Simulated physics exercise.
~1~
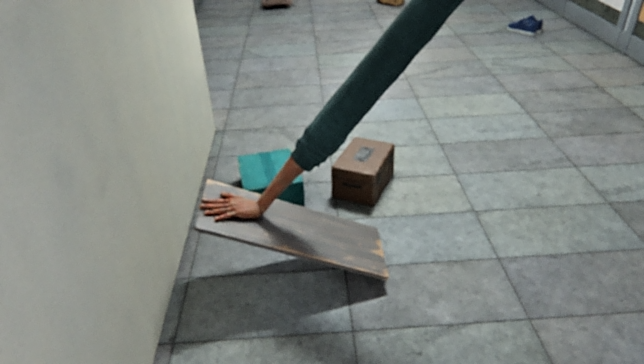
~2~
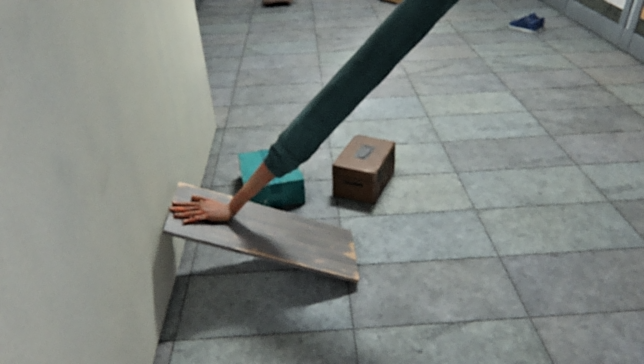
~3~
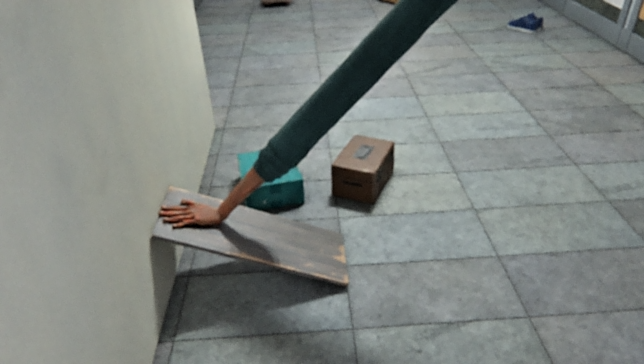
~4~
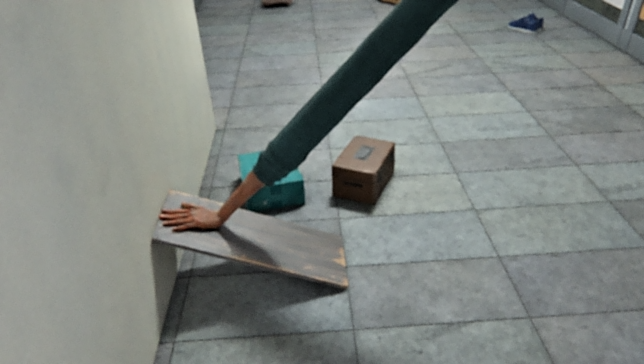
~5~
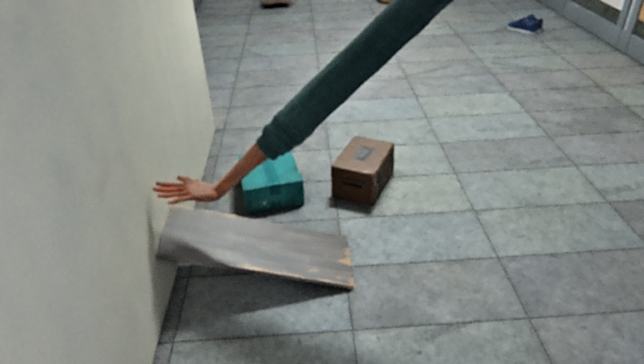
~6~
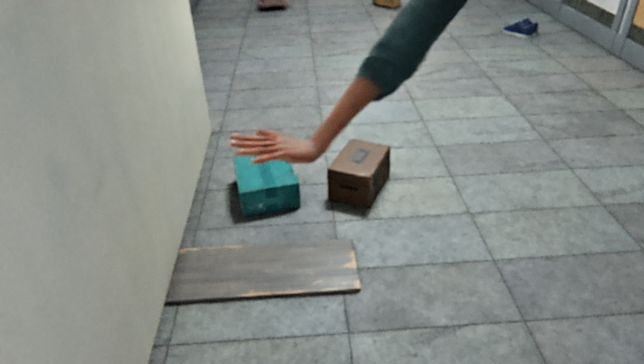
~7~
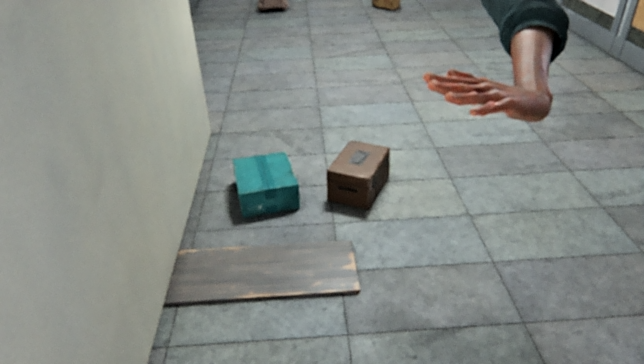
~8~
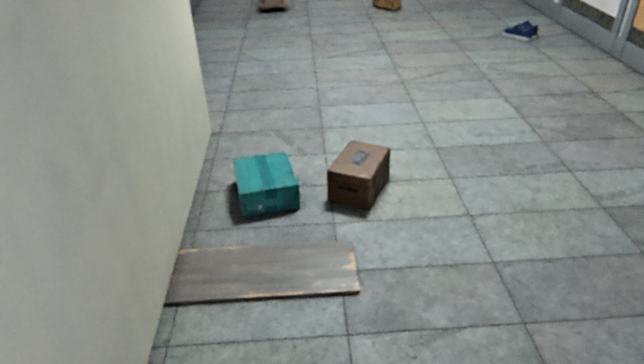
A hand leans a grey board against the wall, lets go, and it slides down flat.
